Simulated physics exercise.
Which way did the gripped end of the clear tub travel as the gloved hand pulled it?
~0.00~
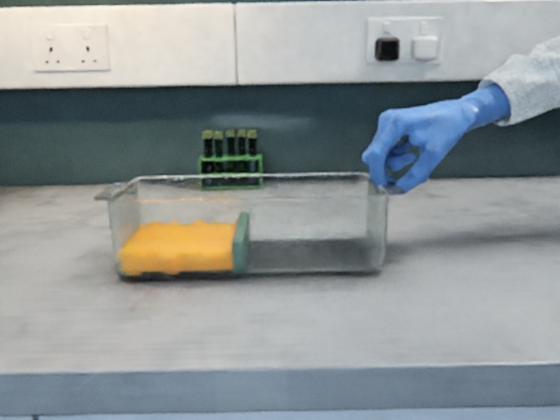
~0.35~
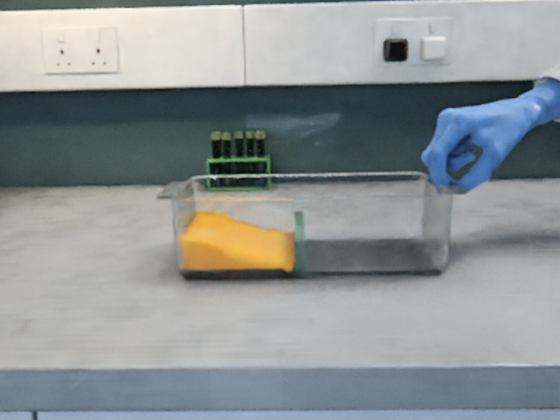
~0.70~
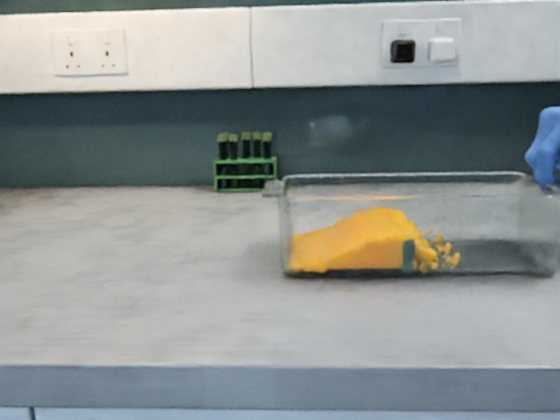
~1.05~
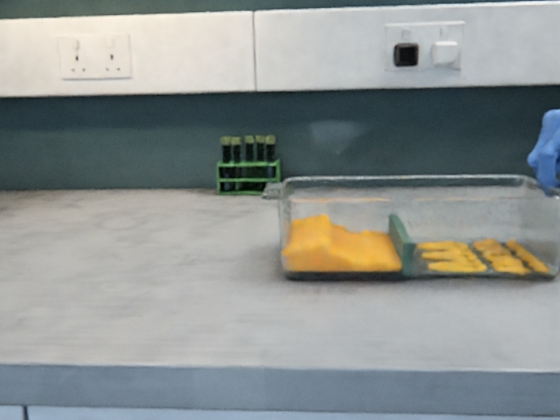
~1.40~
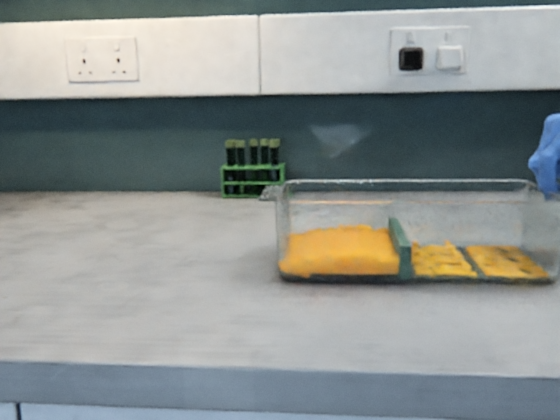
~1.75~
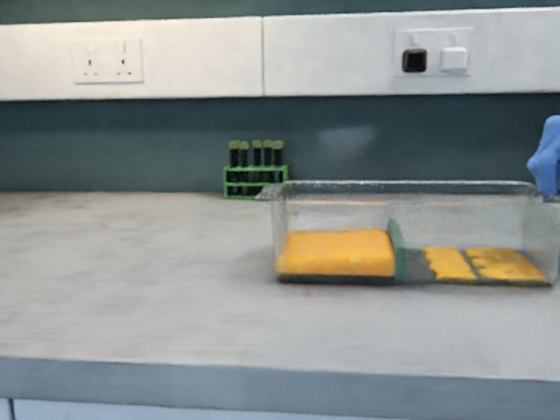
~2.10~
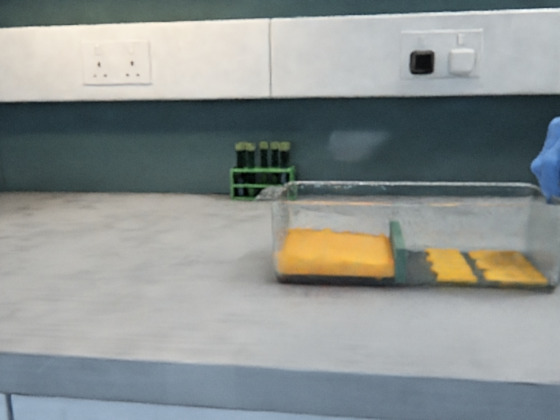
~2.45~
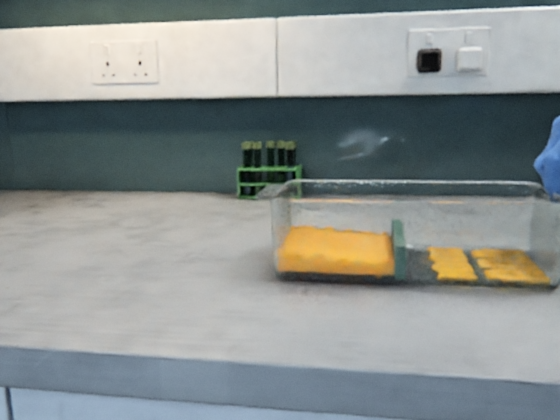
It moved to the right along the worktop, together with the rest of the tub.
